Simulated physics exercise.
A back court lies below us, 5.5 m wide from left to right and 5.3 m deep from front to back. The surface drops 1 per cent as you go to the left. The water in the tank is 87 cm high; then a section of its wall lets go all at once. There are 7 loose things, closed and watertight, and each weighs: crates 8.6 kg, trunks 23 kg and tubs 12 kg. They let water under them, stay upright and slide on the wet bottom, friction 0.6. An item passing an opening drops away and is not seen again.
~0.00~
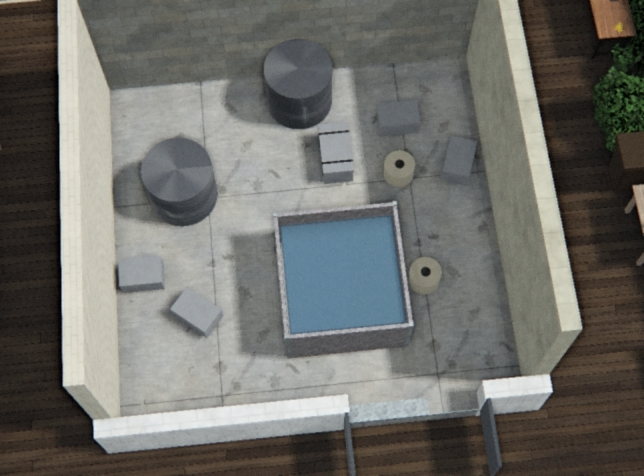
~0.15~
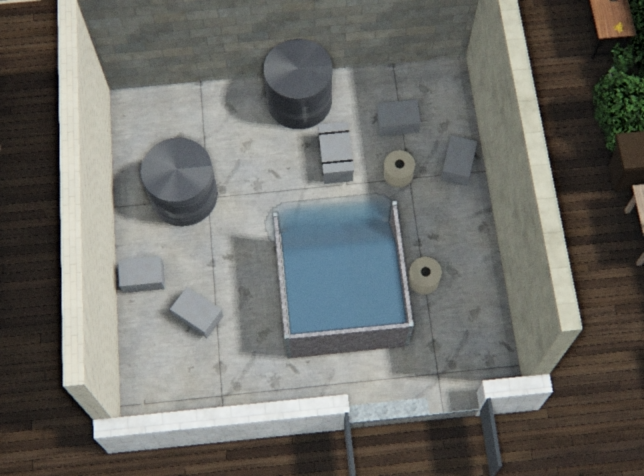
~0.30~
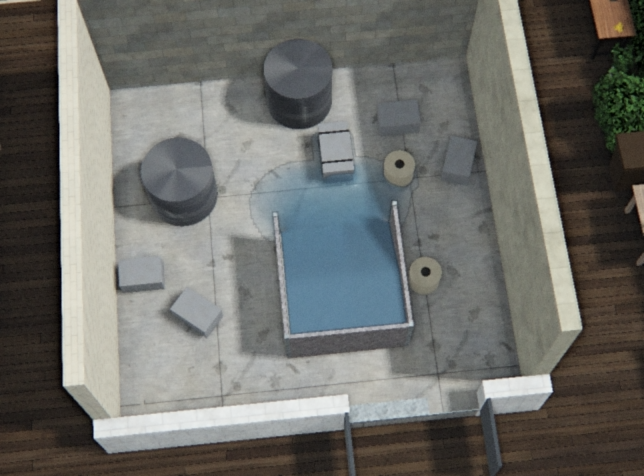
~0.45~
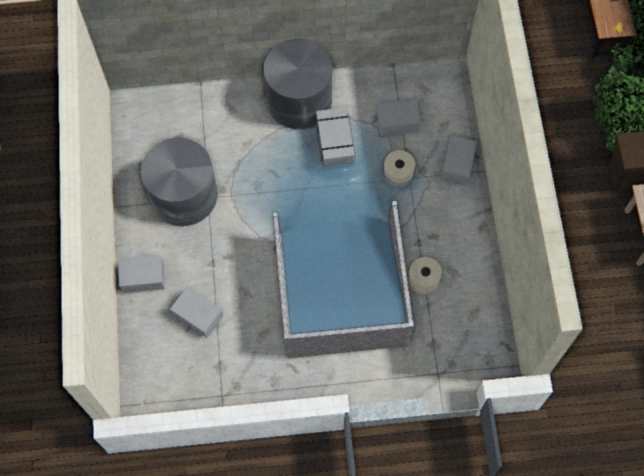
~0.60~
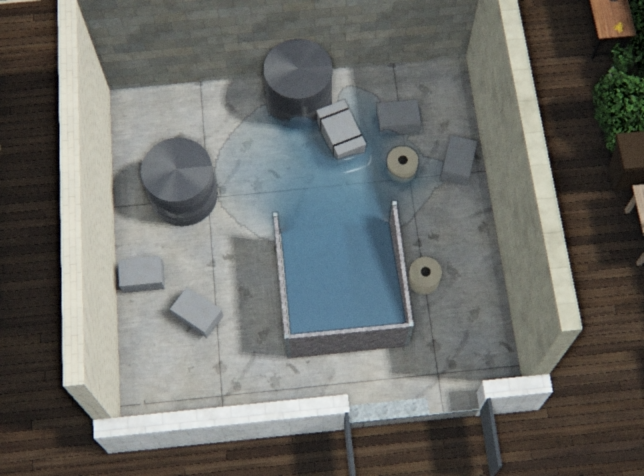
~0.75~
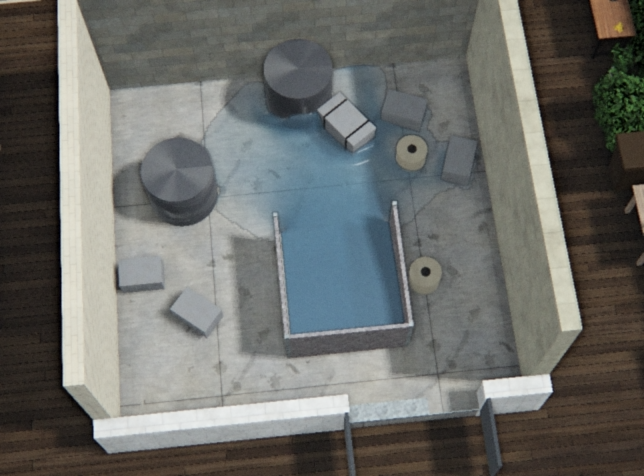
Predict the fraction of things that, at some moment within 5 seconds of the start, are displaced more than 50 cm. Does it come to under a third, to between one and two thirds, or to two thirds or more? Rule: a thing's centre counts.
Two thirds or more.
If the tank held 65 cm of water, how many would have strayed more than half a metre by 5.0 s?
It would come to 6 of them.
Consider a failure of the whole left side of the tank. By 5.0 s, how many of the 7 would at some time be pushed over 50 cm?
So the tally would be 3.
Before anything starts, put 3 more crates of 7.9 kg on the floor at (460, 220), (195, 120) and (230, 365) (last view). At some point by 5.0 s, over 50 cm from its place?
Respectively: Tops it; tops it; doesn't reach it.
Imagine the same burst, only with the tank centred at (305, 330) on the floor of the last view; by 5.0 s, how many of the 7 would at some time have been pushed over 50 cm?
Count: 7.
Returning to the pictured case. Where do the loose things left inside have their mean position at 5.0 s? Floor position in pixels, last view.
Roughly at (310, 298).
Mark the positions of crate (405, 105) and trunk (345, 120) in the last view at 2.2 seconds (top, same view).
First near (464, 66), second near (418, 66).
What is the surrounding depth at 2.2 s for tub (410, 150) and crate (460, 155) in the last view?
Roughly 19 and 8 cm.
After 1.1 s 3 of 7 are over 50 cm from their spots; 1 afloat.
After 2.2 s 3 of 7 are over 50 cm from their spots; 3 afloat.
After 3.5 s 5 of 7 are over 50 cm from their spots; 4 afloat.
After 5.0 s 7 of 7 are over 50 cm from their spots, and 7 have been at some point; 3 afloat.
